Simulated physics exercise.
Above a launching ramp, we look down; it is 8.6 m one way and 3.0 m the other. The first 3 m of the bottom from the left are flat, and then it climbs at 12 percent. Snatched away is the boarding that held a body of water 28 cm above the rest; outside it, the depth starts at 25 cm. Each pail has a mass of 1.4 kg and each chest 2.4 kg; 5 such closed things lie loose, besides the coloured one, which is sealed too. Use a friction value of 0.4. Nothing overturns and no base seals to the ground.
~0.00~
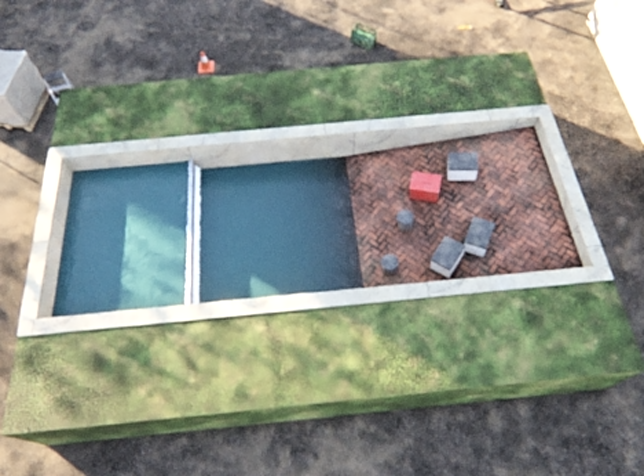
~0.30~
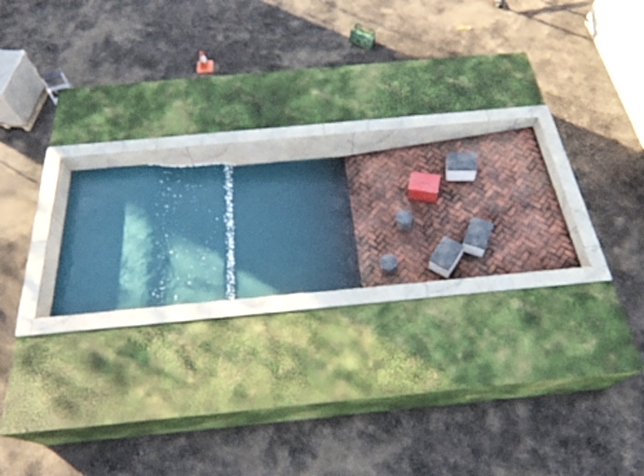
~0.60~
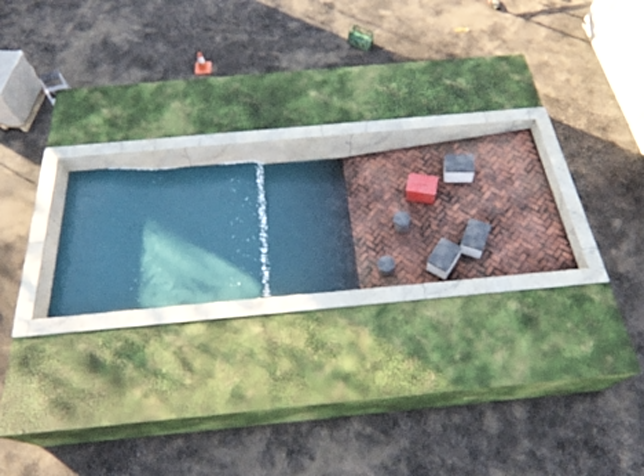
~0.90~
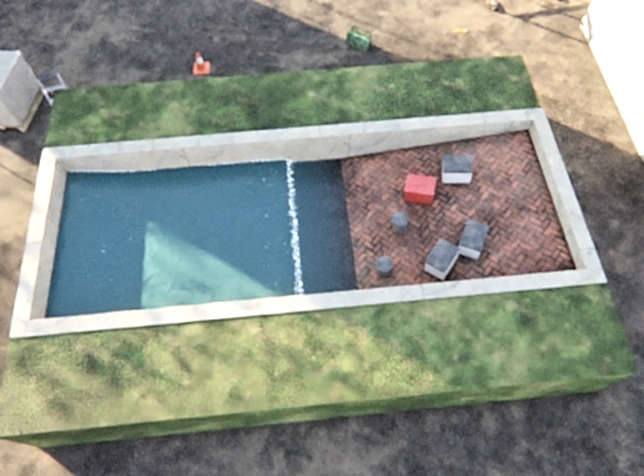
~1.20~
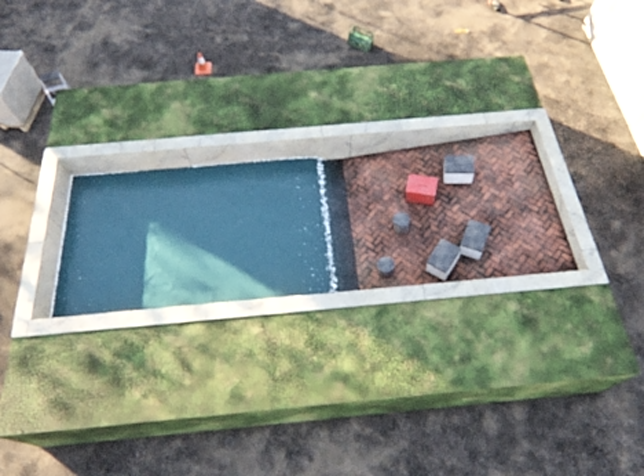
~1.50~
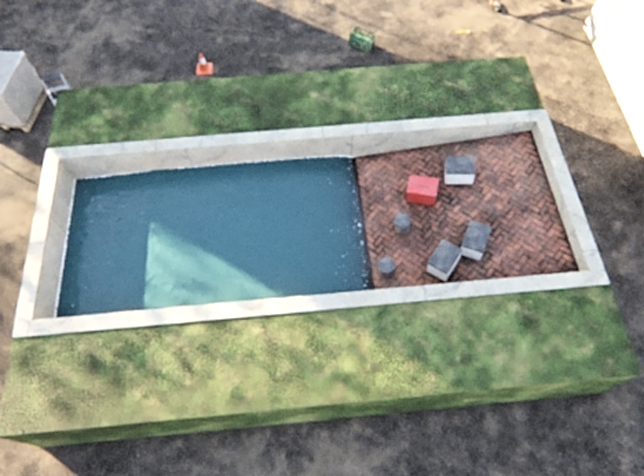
A foaming line of water sweeps right across a pool to the edge of brick paving.
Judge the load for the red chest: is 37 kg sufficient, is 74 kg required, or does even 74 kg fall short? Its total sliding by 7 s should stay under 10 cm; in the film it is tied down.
Going by the film, the lighter ballast meets the target.
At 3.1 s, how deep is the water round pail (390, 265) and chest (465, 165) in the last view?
Depths: Near 9 cm, then near 2 cm.
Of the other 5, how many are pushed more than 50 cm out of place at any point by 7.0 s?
I get 5.
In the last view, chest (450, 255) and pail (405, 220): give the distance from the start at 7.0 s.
Respectively 250 and 40 cm.
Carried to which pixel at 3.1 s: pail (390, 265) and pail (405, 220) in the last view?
Around (461, 241) and (495, 206).
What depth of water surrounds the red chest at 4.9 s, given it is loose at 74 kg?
Depth: Approx. 8 cm.
After 2.1 s the red chest would be 0 cm from its start with 37 kg and 0 cm from its start with 74 kg; 2 cm of water round it then.
After 3.1 s the red chest would be 0 cm from its start with 37 kg and 0 cm from its start with 74 kg; 8 cm of water round it then.
After 4.9 s the red chest would be 0 cm from its start with 37 kg and 0 cm from its start with 74 kg; 8 cm of water round it then.
After 7.0 s the red chest would be 0 cm from its start with 37 kg and 0 cm from its start with 74 kg; 2 cm of water round it then.
